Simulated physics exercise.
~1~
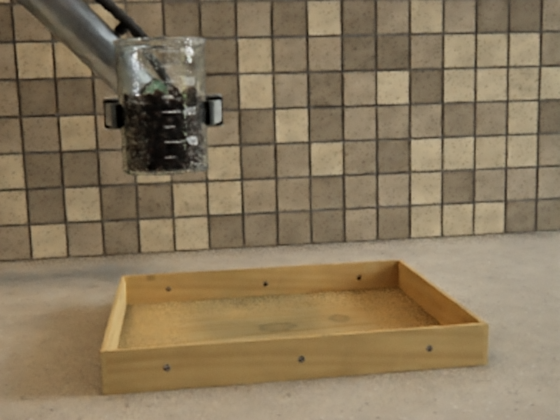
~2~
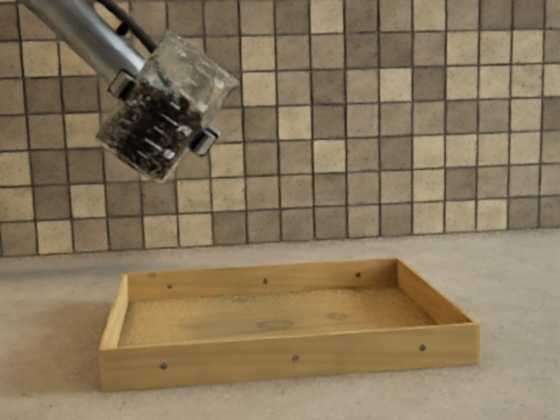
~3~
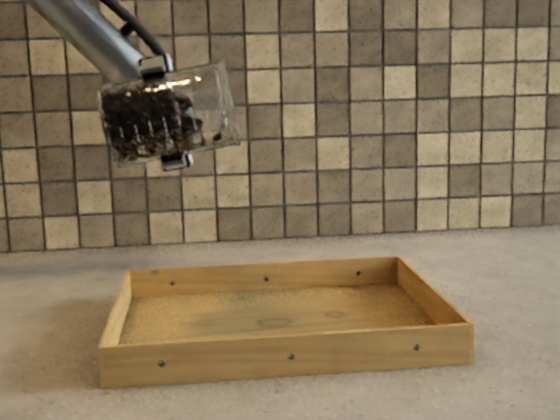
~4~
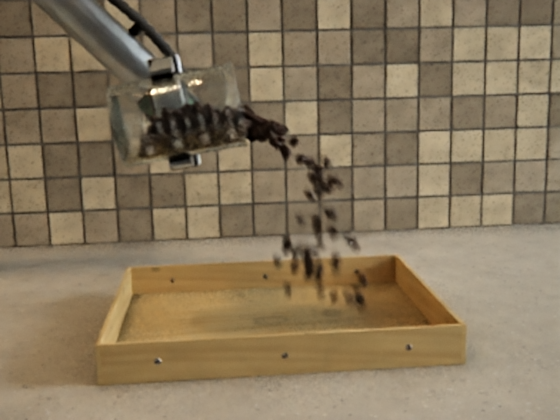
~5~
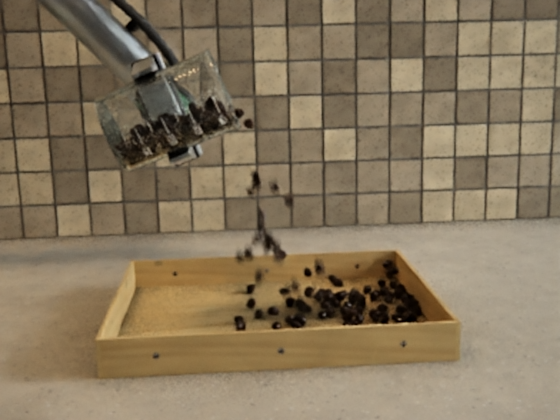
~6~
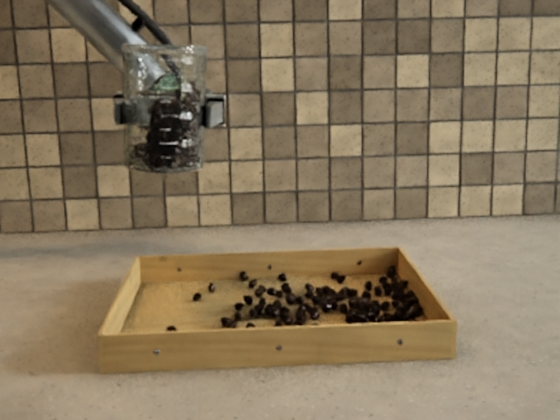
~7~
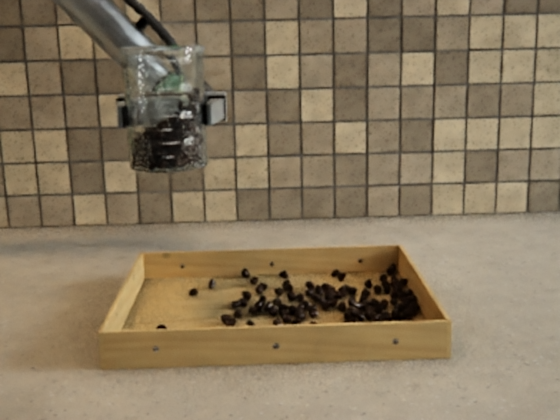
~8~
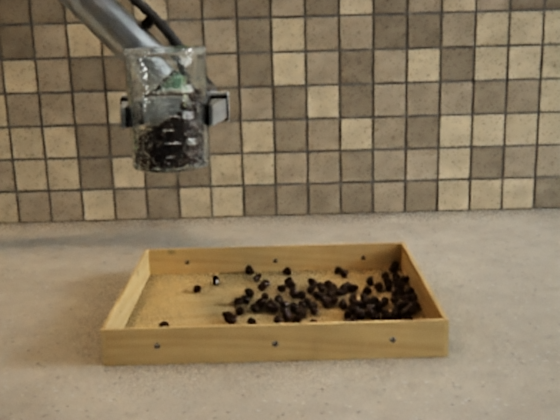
On a table top before a tiled wall, a robot arm tipped a clear tumbler of dark beans rightward over a shallow wooden tray, spilling some in, then turned it upright, leaving beans scattered mostly towards the tray's right and others still in the tumbler.
